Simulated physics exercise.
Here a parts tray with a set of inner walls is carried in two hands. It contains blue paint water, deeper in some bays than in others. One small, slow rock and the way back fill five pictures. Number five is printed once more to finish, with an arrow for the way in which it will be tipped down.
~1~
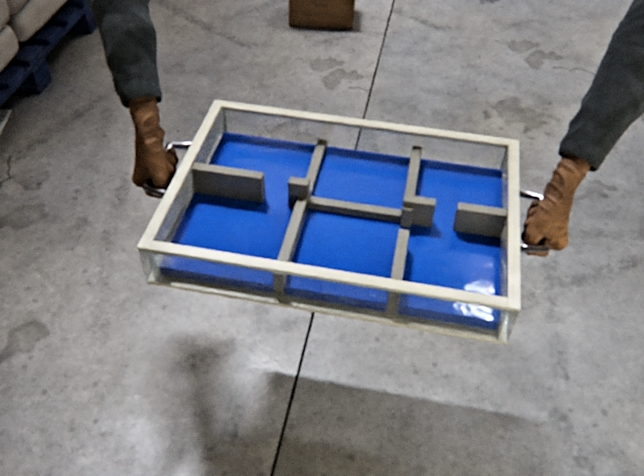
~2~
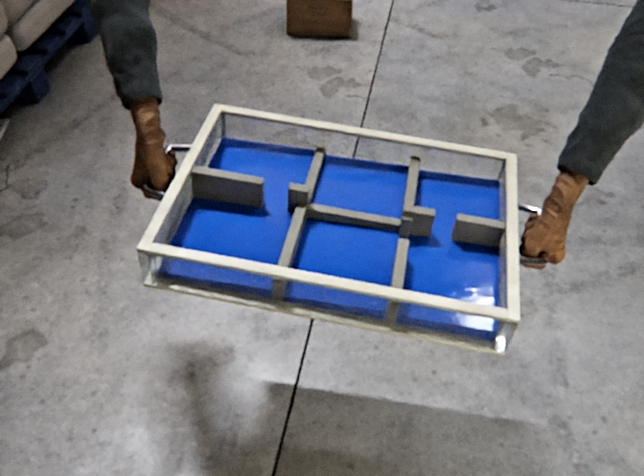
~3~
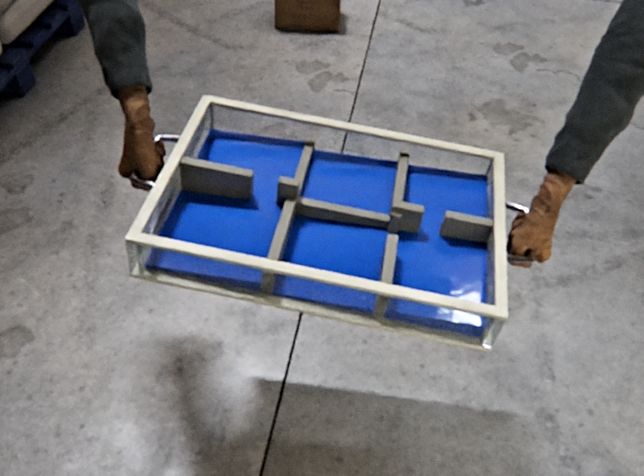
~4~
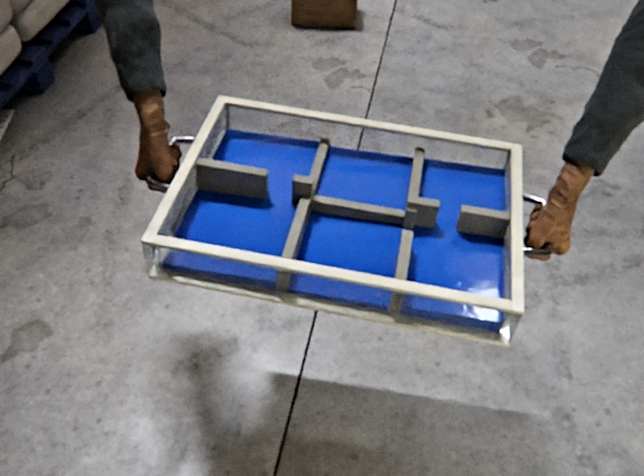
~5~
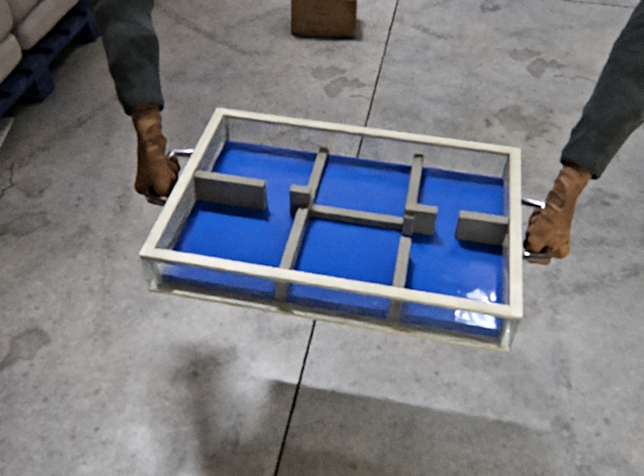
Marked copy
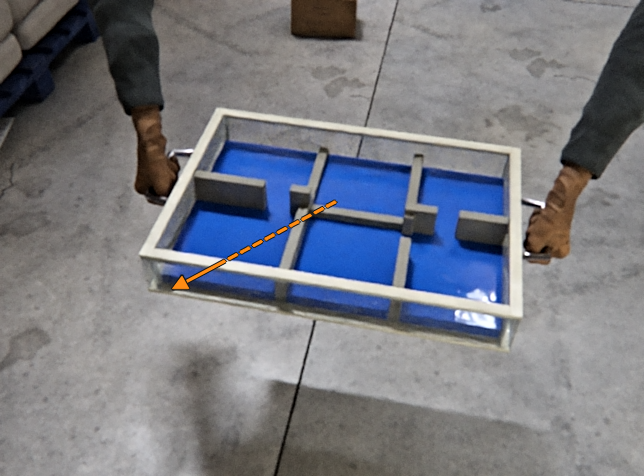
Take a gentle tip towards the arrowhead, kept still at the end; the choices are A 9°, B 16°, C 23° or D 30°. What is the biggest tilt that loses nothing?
A is the one.
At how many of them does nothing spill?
One of the four.
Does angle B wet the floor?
Yes.
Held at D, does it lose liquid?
Yes, it does.
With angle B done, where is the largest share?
The front left bay.
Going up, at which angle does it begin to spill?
B.
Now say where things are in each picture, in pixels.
In the first frame, the tray is level; deepest in the front middle bay, at (345, 251), shallowest in the back left.
In the second frame, tipped about 3° down to the right; no wall is crossed.
In the third frame, tipped about 5° down to the right; no wall is crossed.
In the fourth frame, tipped about 2° down to the right; no wall is crossed.
In the fifth frame, the tray is level; deepest in the front right bay, at (451, 275), shallowest in the back left.
The arrow ends at (177, 286).
If A is chosen, nothing spills; the front left bay holds the most.
If B is chosen, about 12 % goes over the rim.
If C is chosen, about 44 % goes over the rim.
If D is chosen, about 63 % goes over the rim.
